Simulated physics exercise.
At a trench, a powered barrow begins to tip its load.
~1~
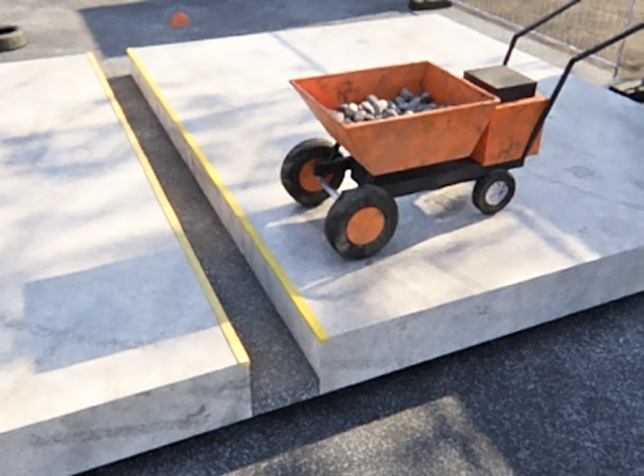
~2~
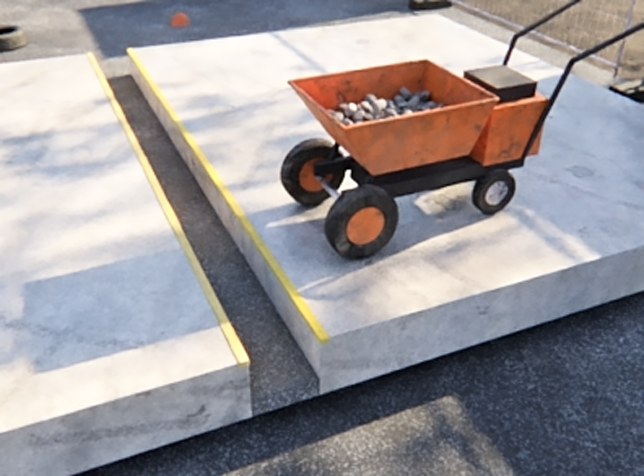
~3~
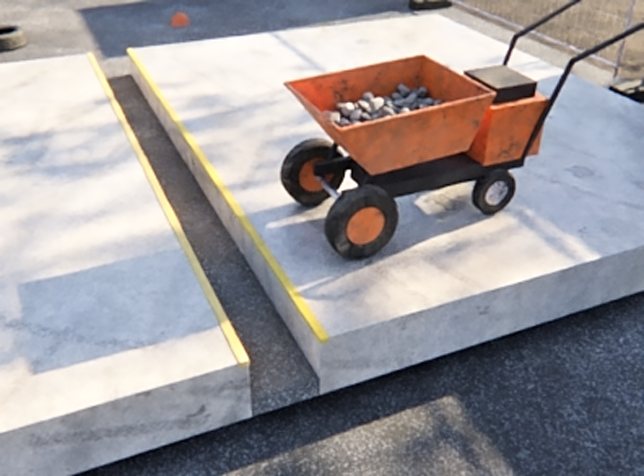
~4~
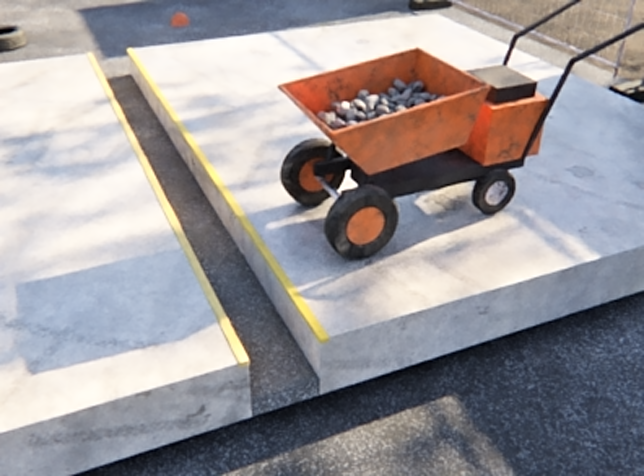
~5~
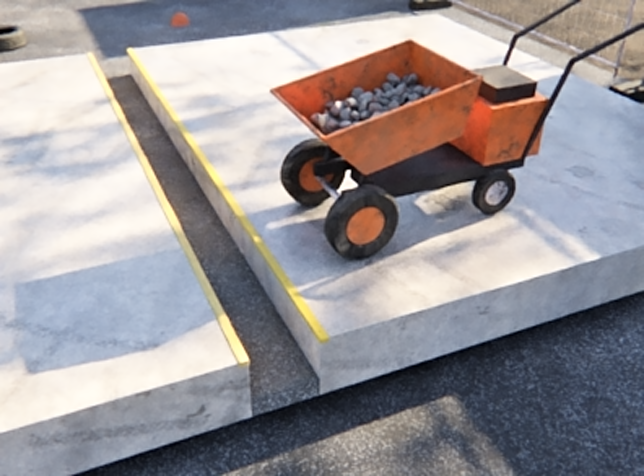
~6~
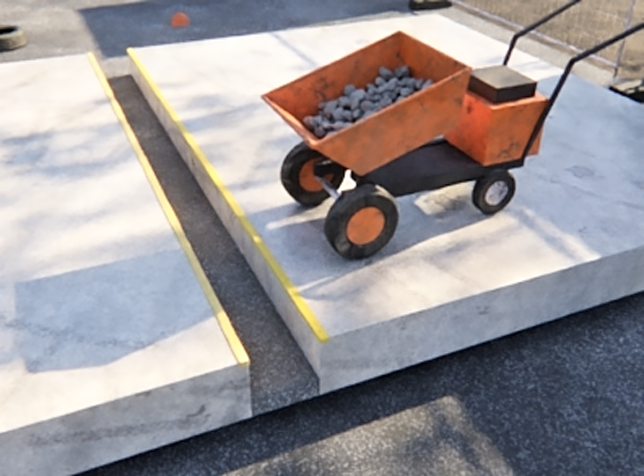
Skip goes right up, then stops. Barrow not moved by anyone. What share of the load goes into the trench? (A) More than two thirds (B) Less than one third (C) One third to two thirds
A.
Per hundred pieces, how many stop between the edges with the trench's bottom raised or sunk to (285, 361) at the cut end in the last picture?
Estimated share: Approx. 70 %.
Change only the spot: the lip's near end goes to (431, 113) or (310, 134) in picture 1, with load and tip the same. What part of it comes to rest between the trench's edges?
30 %, then 30 %.
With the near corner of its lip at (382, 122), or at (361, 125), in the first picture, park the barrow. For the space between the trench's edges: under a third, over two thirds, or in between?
More than two thirds, then more than two thirds.
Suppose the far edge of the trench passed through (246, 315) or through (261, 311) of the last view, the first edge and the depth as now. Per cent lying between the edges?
The share would be 50 % first and 30 % second.
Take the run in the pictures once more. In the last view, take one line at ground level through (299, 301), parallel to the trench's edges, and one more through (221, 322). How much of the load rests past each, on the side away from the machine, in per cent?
Around 100 per cent for the first, and 20 per cent for the second.
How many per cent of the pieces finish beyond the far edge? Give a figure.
I'd put it at some 15 per cent of the load.
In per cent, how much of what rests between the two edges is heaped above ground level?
I'd say around 0 percent.
Soon, skip tipped steeply; all in the skip.
A while on, skip tipped right over; nearly all in the skip; a small part in or heaped over the trench; a stray few beyond it; a stray few falling.
Towards the end, skip tipped right over; a small part in the skip; about two thirds in or heaped over the trench; about a quarter beyond it.
Finally, skip tipped right over; most in or heaped over the trench; about a quarter beyond it.
